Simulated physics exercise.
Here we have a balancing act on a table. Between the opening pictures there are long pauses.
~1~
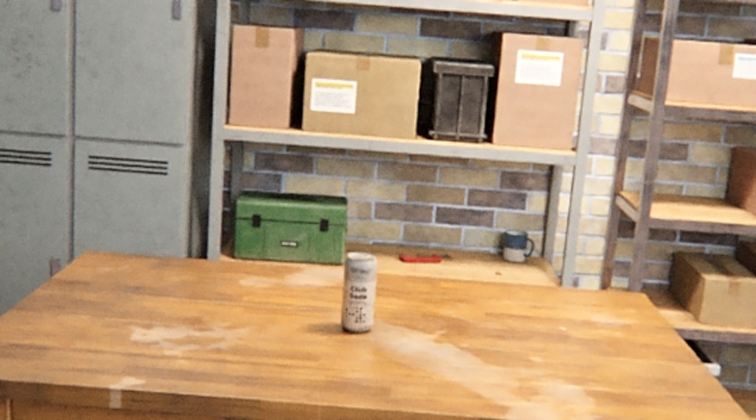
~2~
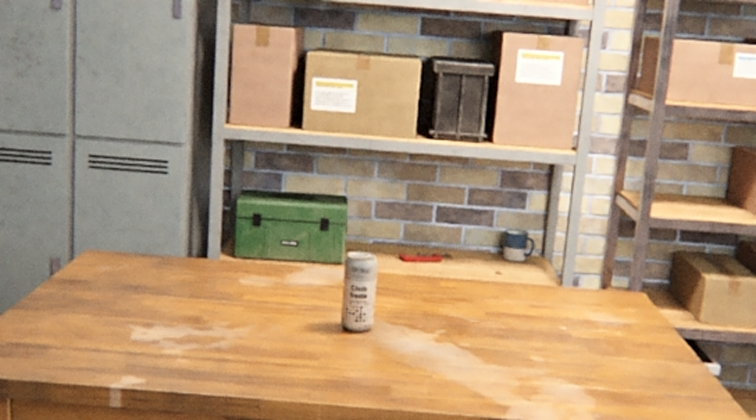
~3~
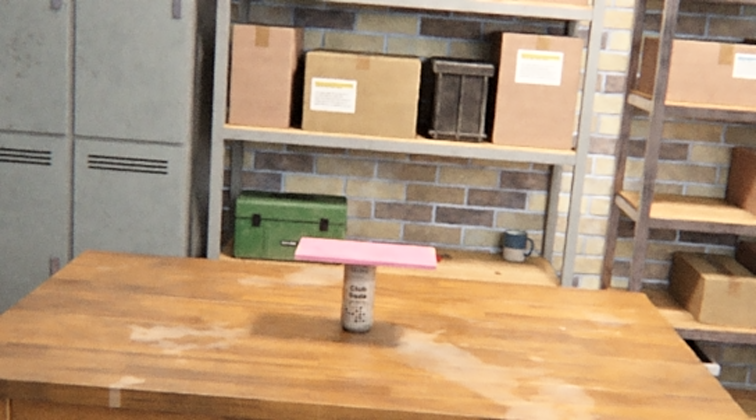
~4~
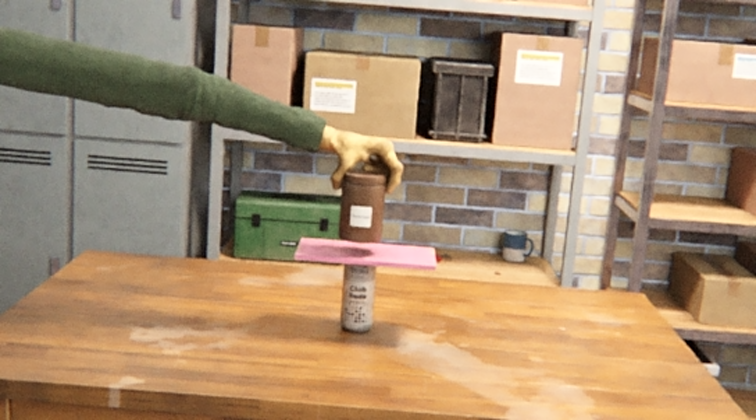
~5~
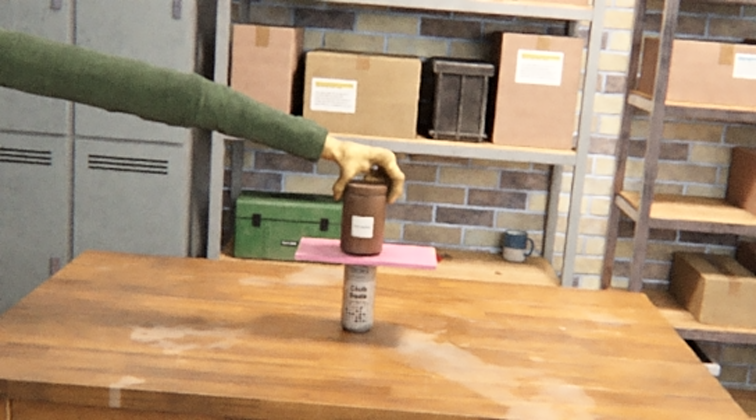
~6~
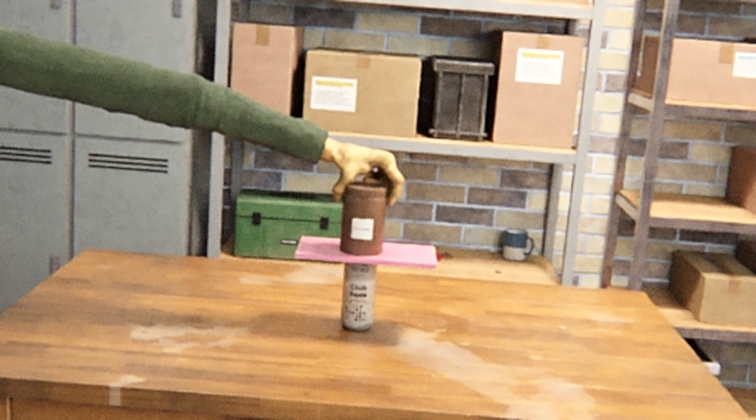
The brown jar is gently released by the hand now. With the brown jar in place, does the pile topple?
Most likely the stack survives.
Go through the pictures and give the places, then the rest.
In the first frame, the last thing is not in view yet; white can (359, 293).
In the second frame, the last thing is not in view yet; white can (359, 292).
In the third frame, the last thing is not in view yet; white can (359, 292).
In the fourth frame, still above its spot; brown jar (362, 206); white can (358, 292).
In the fifth frame, still above its spot; brown jar (364, 216); white can (359, 292).
In the sixth frame, in place under the hand; brown jar (363, 218); white can (359, 291).
Then, 0.20 s on from there, no change.
Then, 0.50 s on from there, brown jar resting near (363, 218).
In the end, all 3 unmoved. At the end, from the last picture's camera, brown jar near (363, 218). The stack holds.
